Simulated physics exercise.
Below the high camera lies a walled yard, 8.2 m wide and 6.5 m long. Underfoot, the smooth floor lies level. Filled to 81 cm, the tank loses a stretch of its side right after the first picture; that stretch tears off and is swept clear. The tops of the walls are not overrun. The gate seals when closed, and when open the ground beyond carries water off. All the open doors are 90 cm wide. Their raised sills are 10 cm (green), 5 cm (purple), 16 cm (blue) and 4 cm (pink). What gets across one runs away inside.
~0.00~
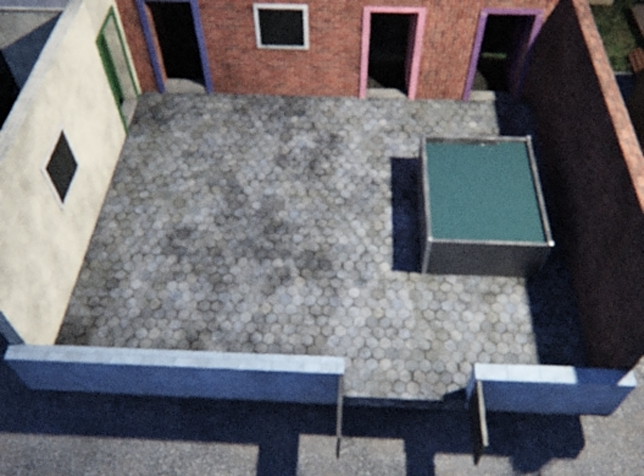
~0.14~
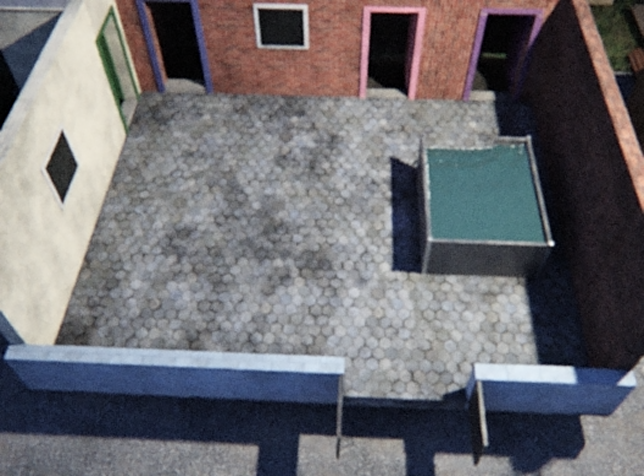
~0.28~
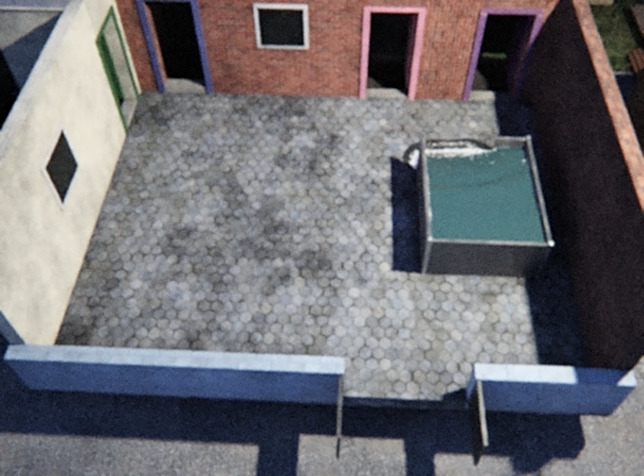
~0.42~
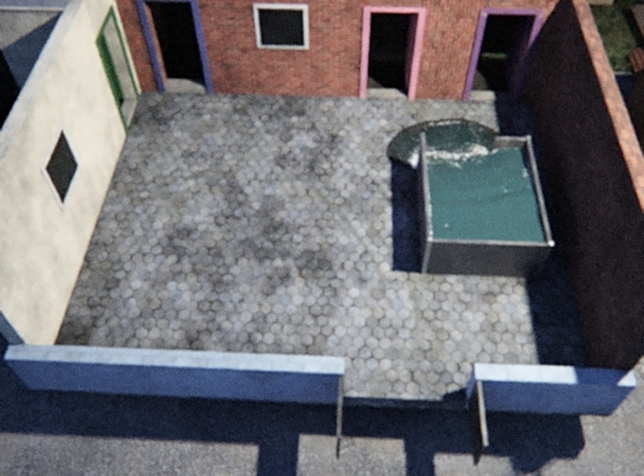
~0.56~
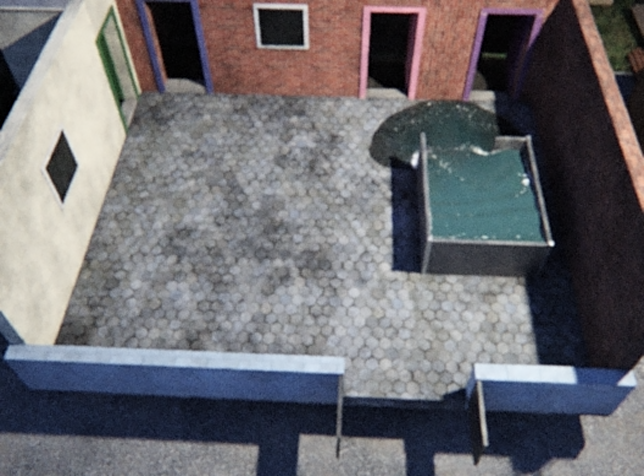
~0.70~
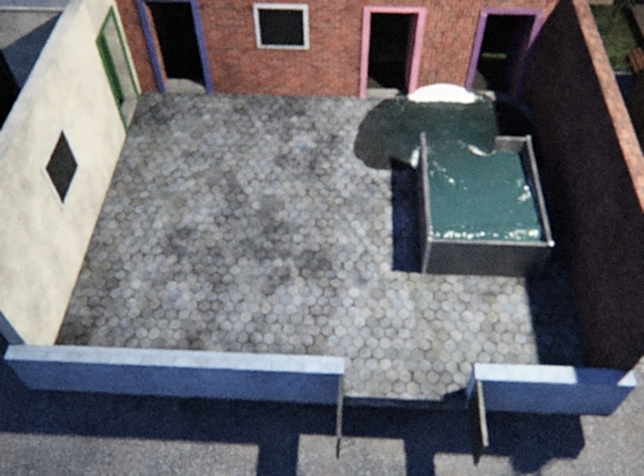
A tank in a walled yard pours water from its far side across the paving.
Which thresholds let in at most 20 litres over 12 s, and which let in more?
Outcome: At the green door it looks set to land over the limit. At the purple door it looks set to land over the limit. At the blue door it looks set to land under the limit. At the pink door it looks set to land over the limit.
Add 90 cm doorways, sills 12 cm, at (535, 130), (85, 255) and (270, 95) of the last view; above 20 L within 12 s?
The first one exceeds it, the second one doesn't reach it, and the third one doesn't reach it.
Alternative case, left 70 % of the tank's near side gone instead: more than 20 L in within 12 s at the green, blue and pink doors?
Door by door - green: Within bounds, blue: Within bounds, pink: Within bounds.
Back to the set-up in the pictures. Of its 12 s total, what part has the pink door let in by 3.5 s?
It comes to about 65 per cent.
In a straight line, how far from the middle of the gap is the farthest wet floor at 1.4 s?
3.2 m.
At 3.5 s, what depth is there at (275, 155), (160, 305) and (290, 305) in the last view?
Depths: About 2, 0 and 0 centimetres.
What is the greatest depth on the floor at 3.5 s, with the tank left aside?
Depth max: Approx. 28 cm.
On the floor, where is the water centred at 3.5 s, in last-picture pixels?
Close to (420, 167) in the last picture.
After 1.4 s water covers 15 % of the floor and is deepest (47 cm) near (432, 103); green door not reached, purple door 27 cm at the sill, 78 L in, blue door not reached, pink door 27 cm at the sill, 67 L in.
After 2.2 s water covers 20 % of the floor and is deepest (42 cm) near (440, 104); green door not reached, purple door 29 cm at the sill, 226 L in, blue door not reached, pink door 26 cm at the sill, 213 L in.
After 3.5 s water covers 35 % of the floor and is deepest (28 cm) near (528, 106); green door 21 cm at the sill, 10 L in, purple door 21 cm at the sill, 399 L in, blue door 5 cm at the sill, 0 L in, pink door 17 cm at the sill, 359 L in.
After 7.0 s water covers 65 % of the floor and is deepest (14 cm) near (528, 106); green door 11 cm at the sill, 66 L in, purple door 12 cm at the sill, 555 L in, blue door 6 cm at the sill, 0 L in, pink door 10 cm at the sill, 510 L in.
After 12.0 s water covers 90 % of the floor and is deepest (8 cm) near (46, 367); green door 6 cm at the sill, 69 L in, purple door 6 cm at the sill, 594 L in, blue door 6 cm at the sill, 0 L in, pink door 6 cm at the sill, 559 L in.
